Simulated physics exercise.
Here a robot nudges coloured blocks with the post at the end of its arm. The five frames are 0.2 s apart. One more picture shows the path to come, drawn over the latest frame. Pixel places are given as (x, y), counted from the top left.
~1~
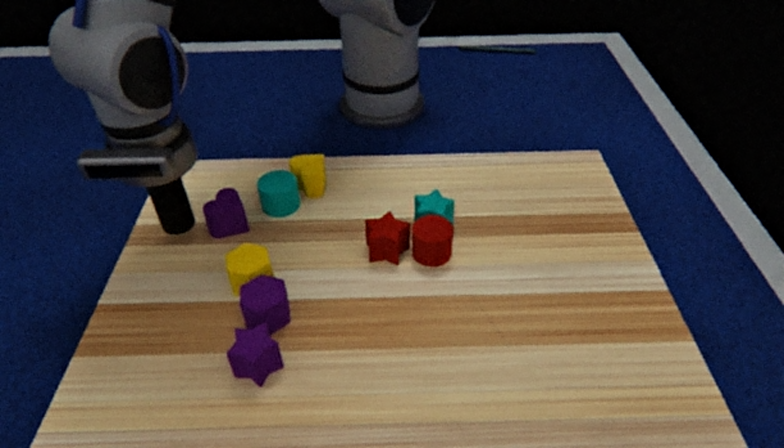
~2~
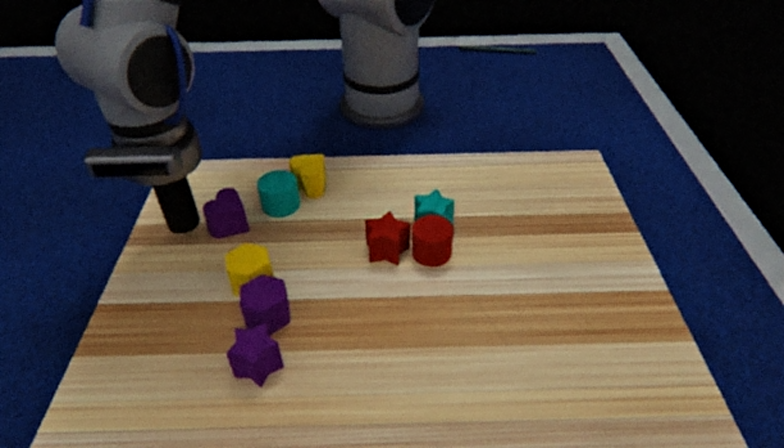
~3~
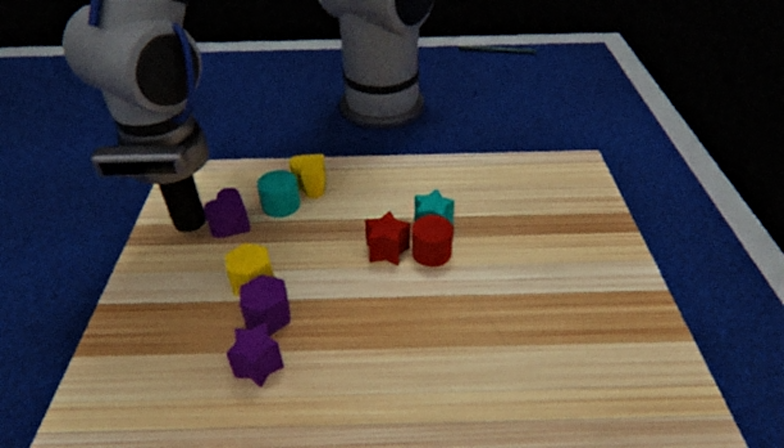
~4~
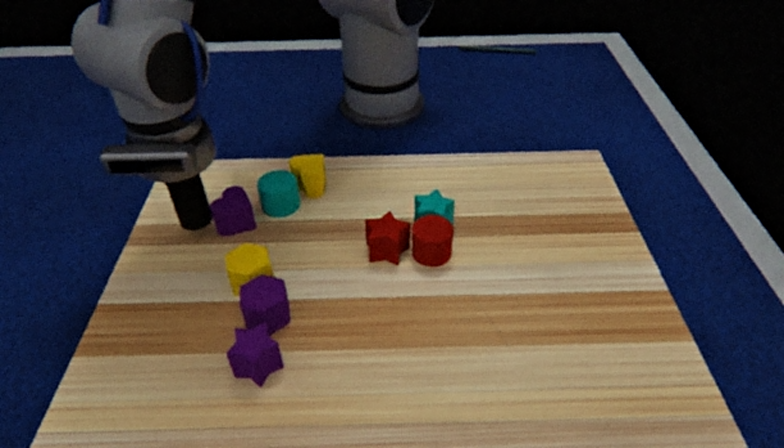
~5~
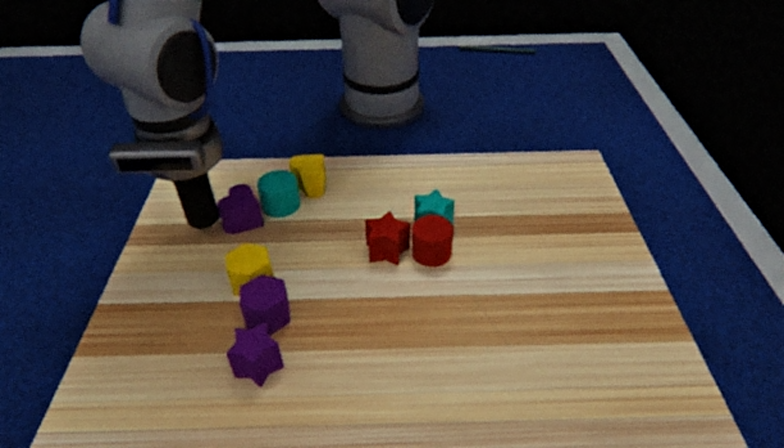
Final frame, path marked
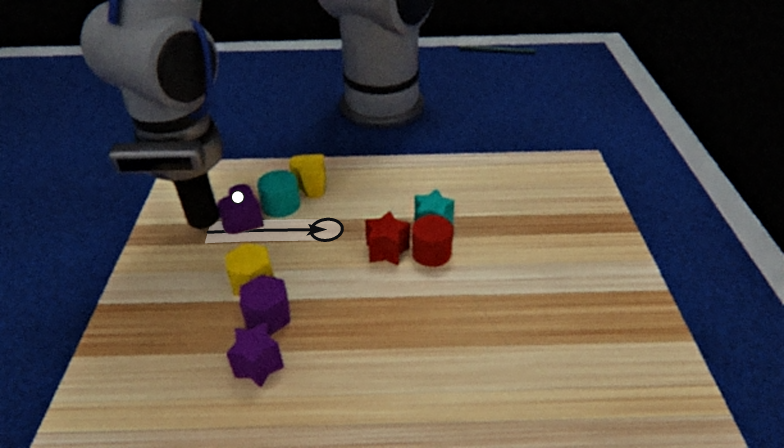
The robot arm moves slightly right and nudges the purple heart block toward the turquoise disc.
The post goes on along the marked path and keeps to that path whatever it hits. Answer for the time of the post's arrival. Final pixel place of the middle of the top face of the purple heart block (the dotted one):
The middle of its upper face should be somewhere near (311, 187).
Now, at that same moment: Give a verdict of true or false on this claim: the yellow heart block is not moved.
That is false.
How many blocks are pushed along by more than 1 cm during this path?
That push would leave three or more blocks displaced by more than about 1 cm.
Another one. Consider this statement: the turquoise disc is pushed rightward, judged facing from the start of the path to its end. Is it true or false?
False - the claim does not hold.
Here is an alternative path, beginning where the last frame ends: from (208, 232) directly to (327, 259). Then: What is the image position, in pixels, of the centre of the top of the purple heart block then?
Near (275, 201).
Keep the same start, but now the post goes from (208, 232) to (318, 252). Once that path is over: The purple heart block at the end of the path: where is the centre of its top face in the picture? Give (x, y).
Around (281, 199).
Path on the board, from (208, 232) to (327, 230); the dot is on the purple heart block.
The first path, step by step. One third of the way, post (244, 217); purple heart block (270, 190), turned 35° anticlockwise; turquoise disc (296, 172); yellow heart block (318, 156).
Two thirds of the way, post (285, 216); purple heart block (297, 187), turned 80° anticlockwise; turquoise disc (307, 163); yellow heart block (326, 147).
At the end, post (325, 216); purple heart block (311, 187), turned 120° anticlockwise; turquoise disc (308, 162); yellow heart block (326, 146); red star block in place.
